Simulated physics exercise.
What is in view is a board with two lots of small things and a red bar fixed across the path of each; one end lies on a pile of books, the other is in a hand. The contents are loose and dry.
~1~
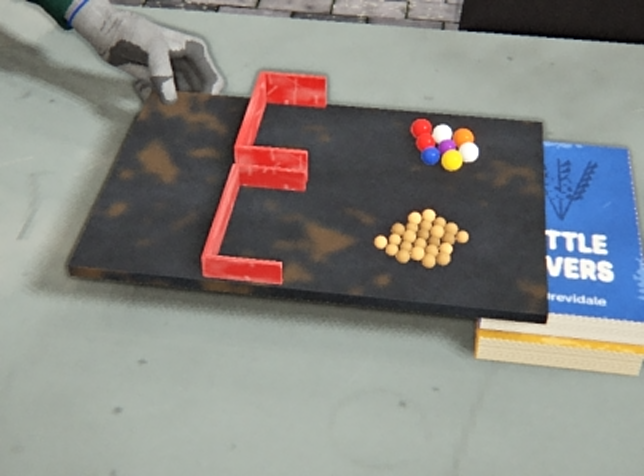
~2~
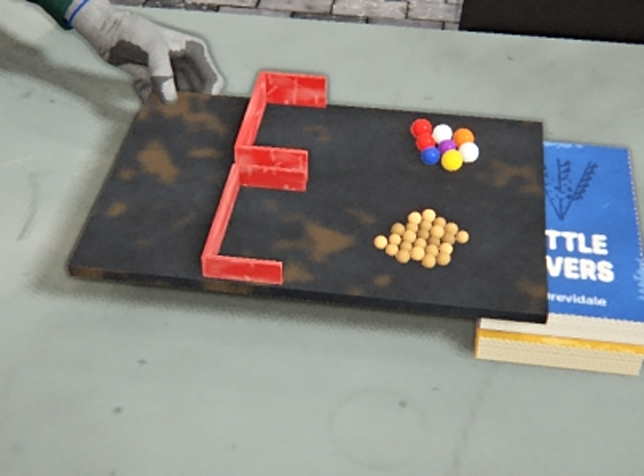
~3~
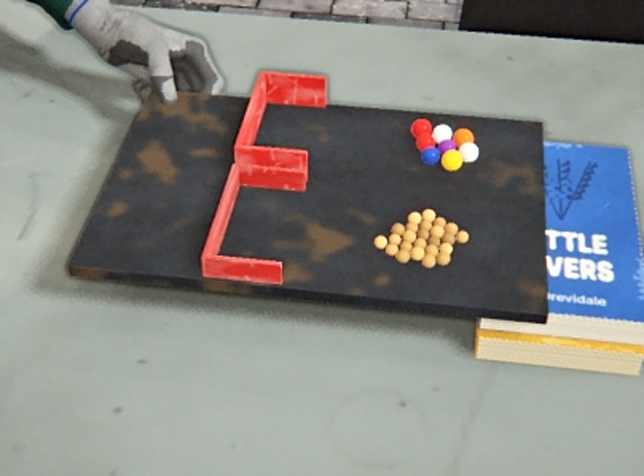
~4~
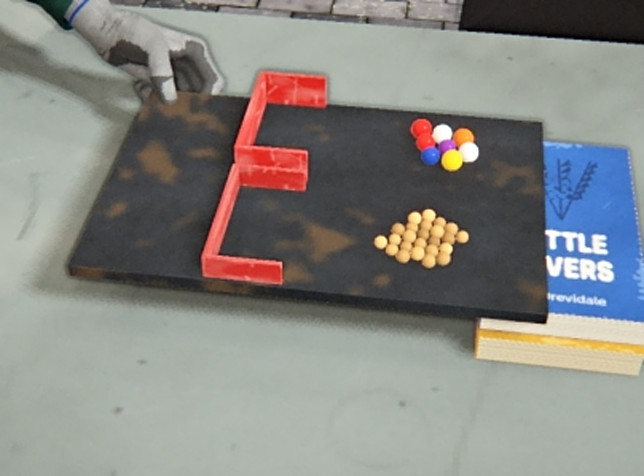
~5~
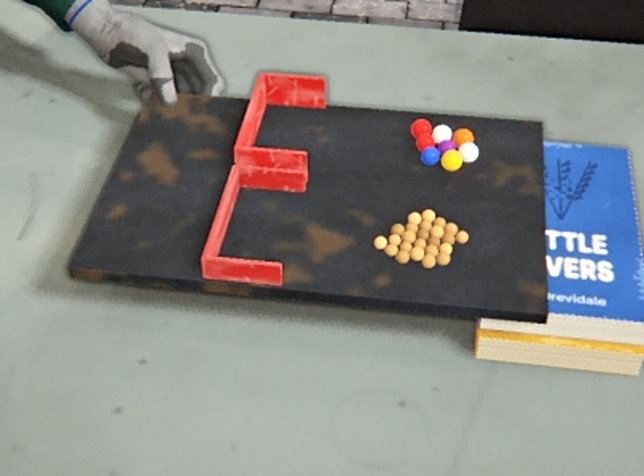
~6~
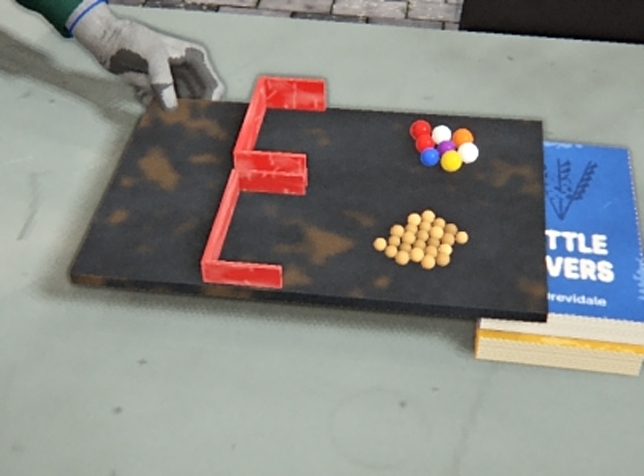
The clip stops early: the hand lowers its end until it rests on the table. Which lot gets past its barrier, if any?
In the end the near lot does not cross. The far lot does not cross.
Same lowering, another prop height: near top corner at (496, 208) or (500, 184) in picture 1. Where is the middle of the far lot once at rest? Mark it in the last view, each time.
(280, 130) and (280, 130).
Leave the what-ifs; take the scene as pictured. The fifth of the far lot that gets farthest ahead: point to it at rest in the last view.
About (260, 174).
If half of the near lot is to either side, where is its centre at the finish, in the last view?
The middle comes to rest roughly at (246, 245).
Then, 0.27 s after the last picture, board sloping at 6°; near lot where it was; far lot where it was.
Then, 0.56 s after the last picture, board resting at 9°; near lot on its way down; far lot on its way down.
Then, 0.91 s after the last picture, board resting at 9°; near lot has reached its bar; far lot has reached its bar.
At rest, board resting at 9°; near lot gathered behind its bar; far lot gathered behind its bar.
